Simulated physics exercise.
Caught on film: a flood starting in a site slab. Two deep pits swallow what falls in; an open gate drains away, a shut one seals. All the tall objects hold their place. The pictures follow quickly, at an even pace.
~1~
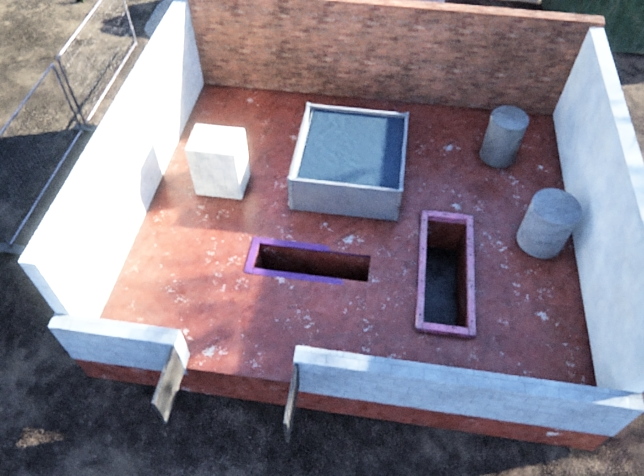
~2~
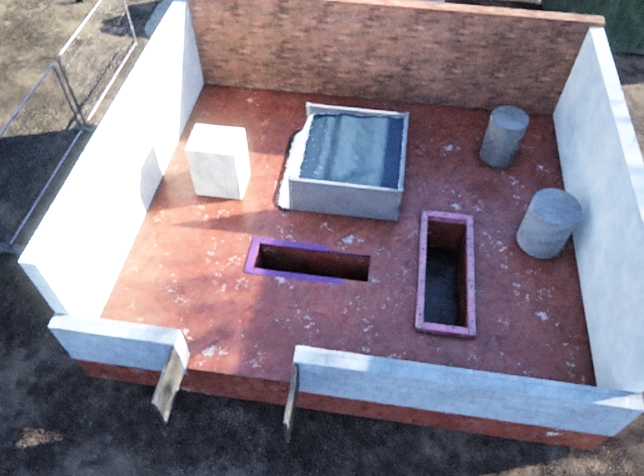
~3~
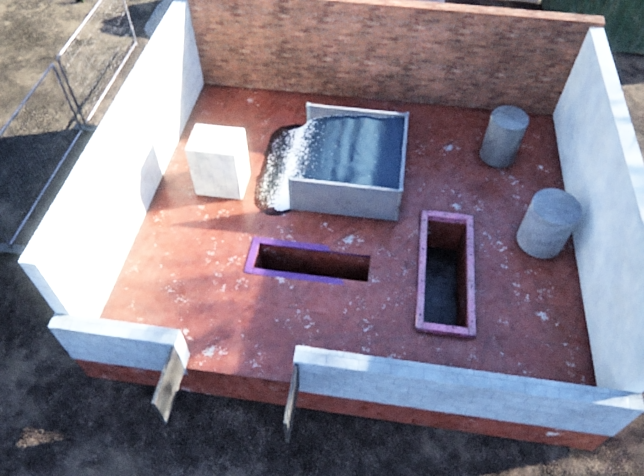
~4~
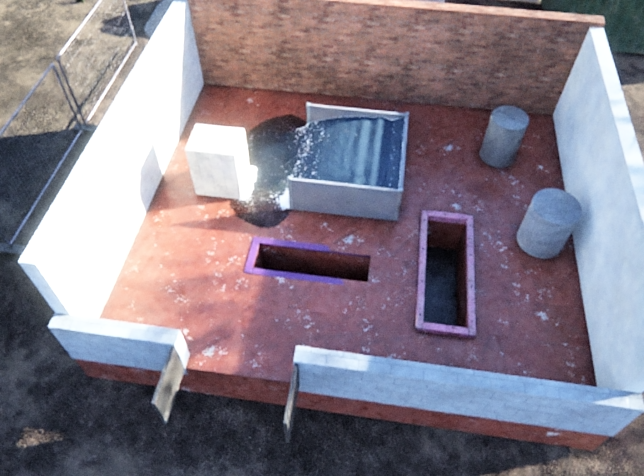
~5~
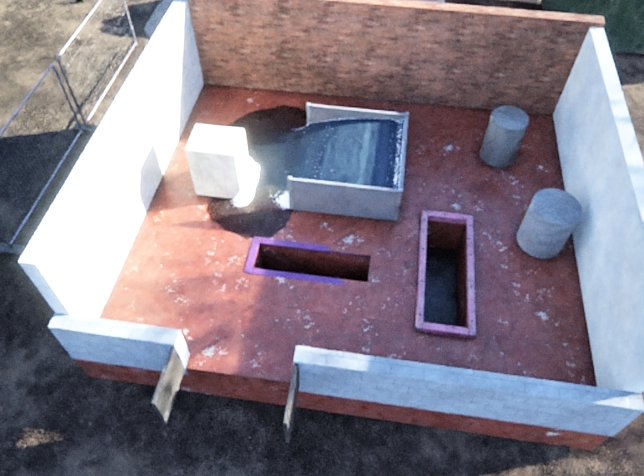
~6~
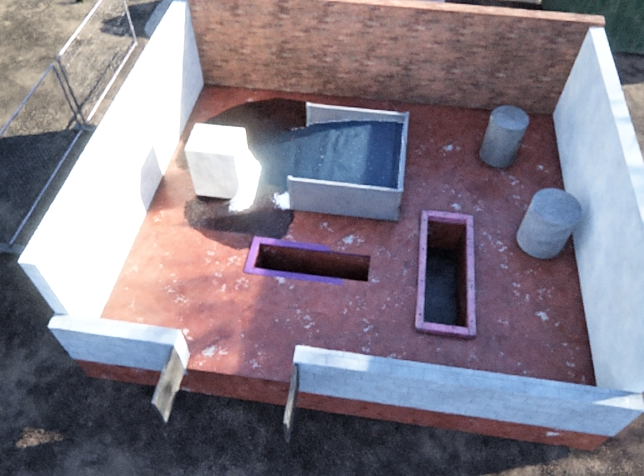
Walled red slab with an open tank pouring water from its left side, the flow spreading leftward and wetting around a white block.
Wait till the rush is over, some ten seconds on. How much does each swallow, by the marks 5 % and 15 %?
One by one: The gate takes from 5 to 15 %; the purple pit takes from 5 to 15 %; the pink pit takes less than 5 %.
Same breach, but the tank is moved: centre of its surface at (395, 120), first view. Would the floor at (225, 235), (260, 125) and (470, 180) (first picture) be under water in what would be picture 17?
One after the other: Wet, under water, clear.
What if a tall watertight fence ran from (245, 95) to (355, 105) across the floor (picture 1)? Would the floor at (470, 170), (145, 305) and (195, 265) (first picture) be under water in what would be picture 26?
In that order: Clear, under water, covered.
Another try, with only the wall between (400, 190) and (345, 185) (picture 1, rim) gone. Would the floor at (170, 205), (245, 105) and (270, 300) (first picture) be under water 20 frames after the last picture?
In turn: Dry, clear, wet.
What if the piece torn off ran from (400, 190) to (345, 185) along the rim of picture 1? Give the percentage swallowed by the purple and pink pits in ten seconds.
Roughly, in per cent: Purple 45, pink 6.
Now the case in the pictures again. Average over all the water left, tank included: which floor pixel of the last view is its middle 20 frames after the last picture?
At about (245, 173).
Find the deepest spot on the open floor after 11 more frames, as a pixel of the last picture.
Near (203, 86).
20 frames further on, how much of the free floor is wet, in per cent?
Near 45 in a hundred.
A moment on, water covers 25 % of the floor; the gate 0 %, the purple pit 0 %, the pink pit 0 %.
Next, water covers 35 % of the floor; the gate 0 %, the purple pit 1 %, the pink pit 0 %.
Then, water covers 45 % of the floor; the gate 2 %, the purple pit 3 %, the pink pit 0 %.
Later, water covers 70 % of the floor; the gate 6 %, the purple pit 5 %, the pink pit 0 %.
In the end, water covers 95 % of the floor; the gate 12 %, the purple pit 10 %, the pink pit 0 %.
